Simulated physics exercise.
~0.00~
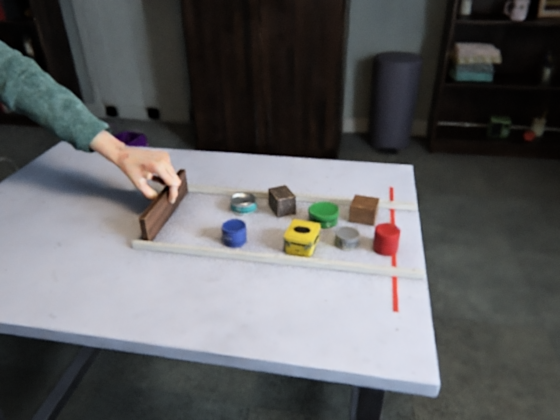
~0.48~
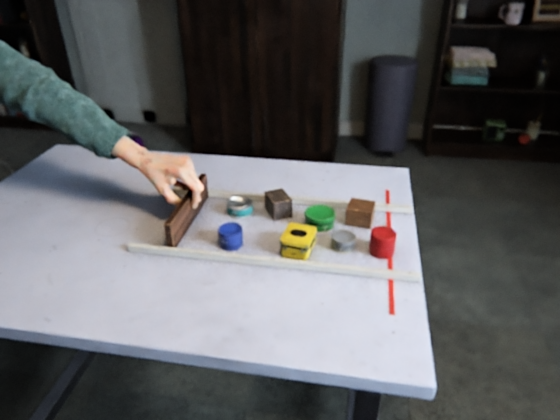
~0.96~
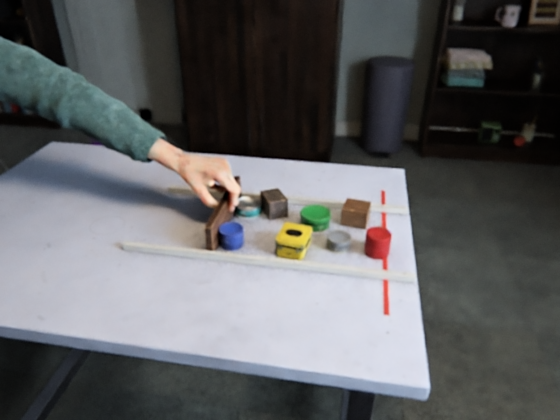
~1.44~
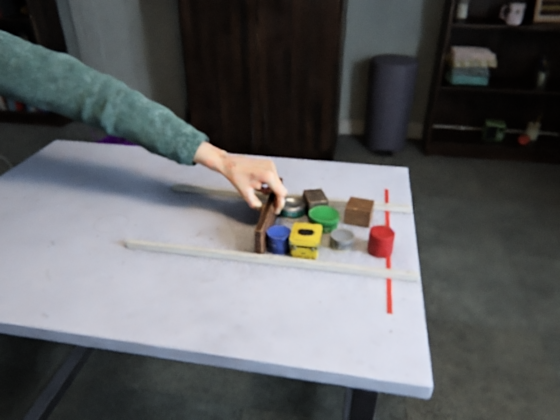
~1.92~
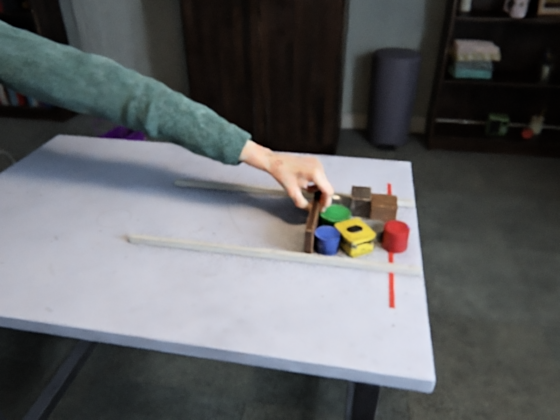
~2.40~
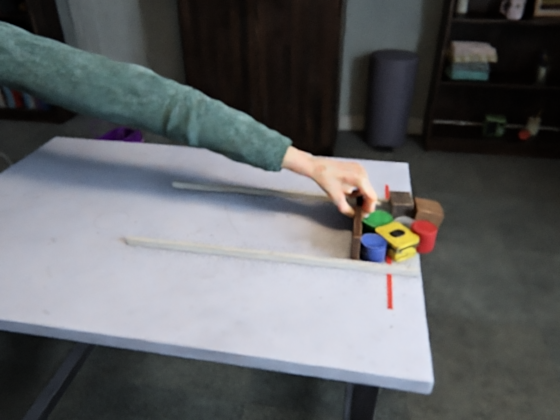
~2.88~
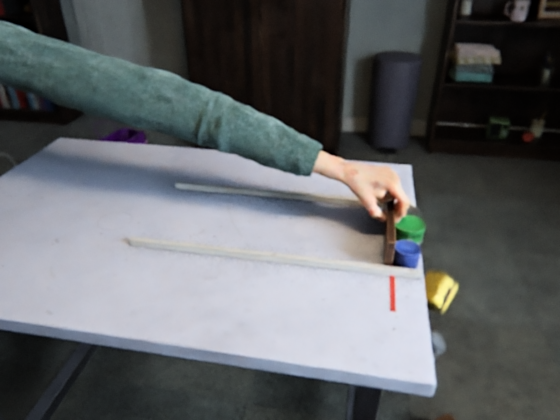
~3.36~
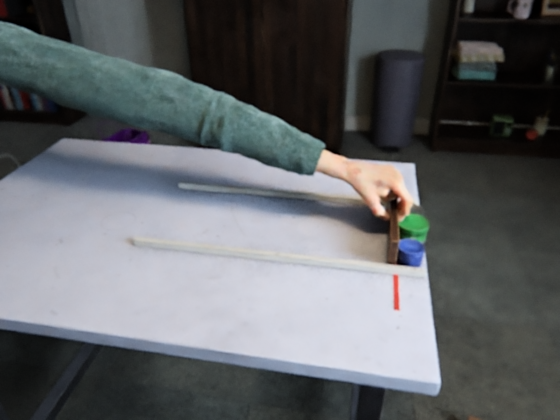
To begin with, a hand in a green sleeve holds a brown board upright behind scattered blocks, tins and a yellow case, between two pale strips on a white table. The hand slides the board right, reaching the blue tub first. It then gathers the yellow case, green tin and dark block into a tightening cluster, which presses on toward the red lid and brown block. The crowded pieces cross the red tape at the table's end, and several drop off, the yellow case tumbling beyond the edge. Finally, the board stops near the rim, with the green and blue pieces still beside it.
